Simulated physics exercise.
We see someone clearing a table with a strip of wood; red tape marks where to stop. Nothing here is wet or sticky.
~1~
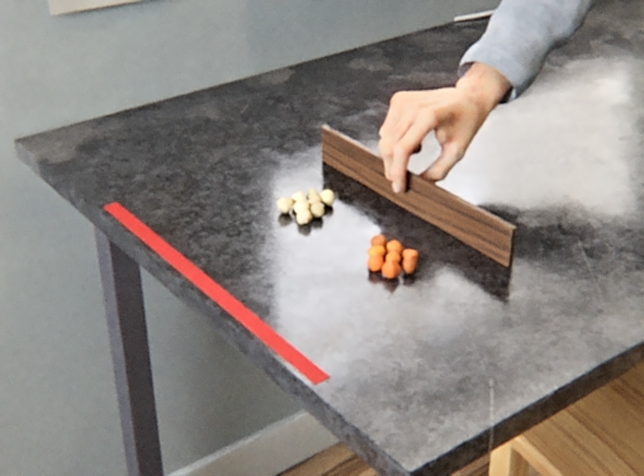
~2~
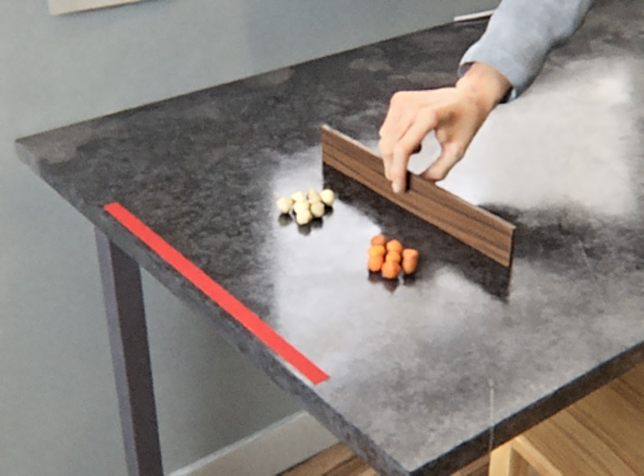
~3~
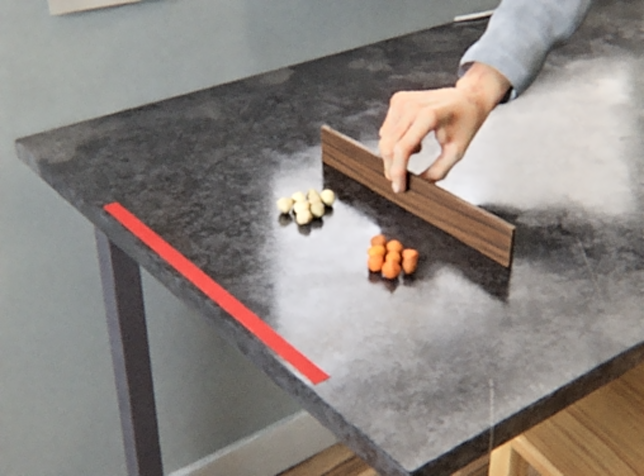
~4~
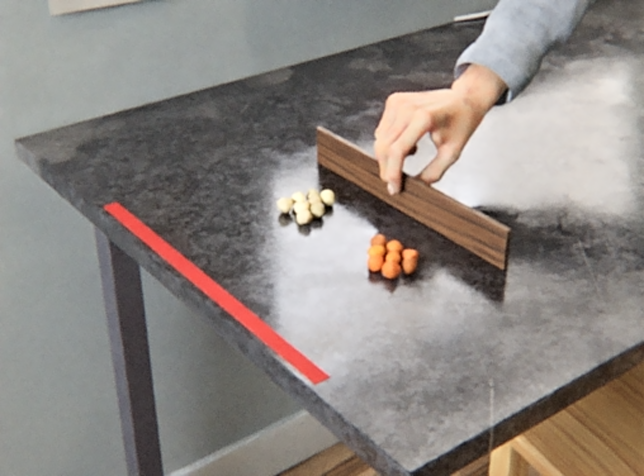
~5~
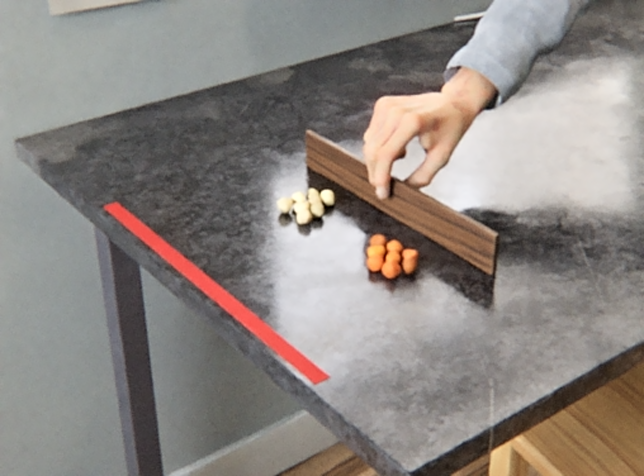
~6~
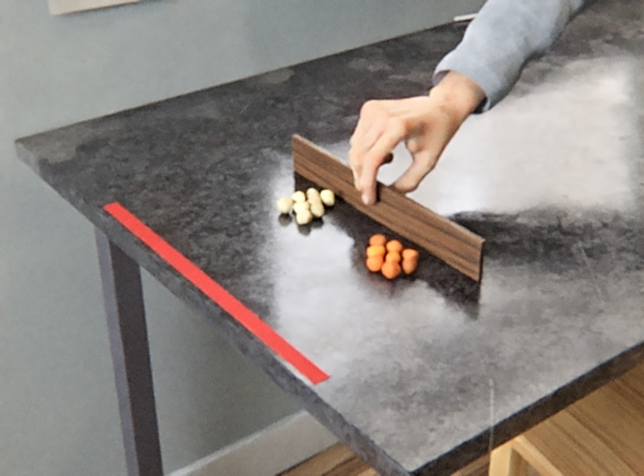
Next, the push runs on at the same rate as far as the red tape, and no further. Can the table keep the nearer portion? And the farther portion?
Nearer portion: It loses pieces over the edge. Farther portion: It loses pieces over the edge.
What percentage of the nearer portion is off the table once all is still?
Near 100 %.
Then, 0.59 s on from there, strip of wood still moving, near (290, 215); nearer portion all on the table, its front near (309, 281); farther portion all on the table, its front near (229, 238).
Then, 1.20 s on from there, strip of wood stopped at the red tape; nearer portion a little over the edge; farther portion near a quarter over the edge.
Then, 1.48 s on from there, strip of wood stopped at the red tape; nearer portion the whole lot over the edge; farther portion the whole lot over the edge.
In the end, strip of wood stopped at the red tape; nearer portion the whole lot over the edge; farther portion the whole lot over the edge.
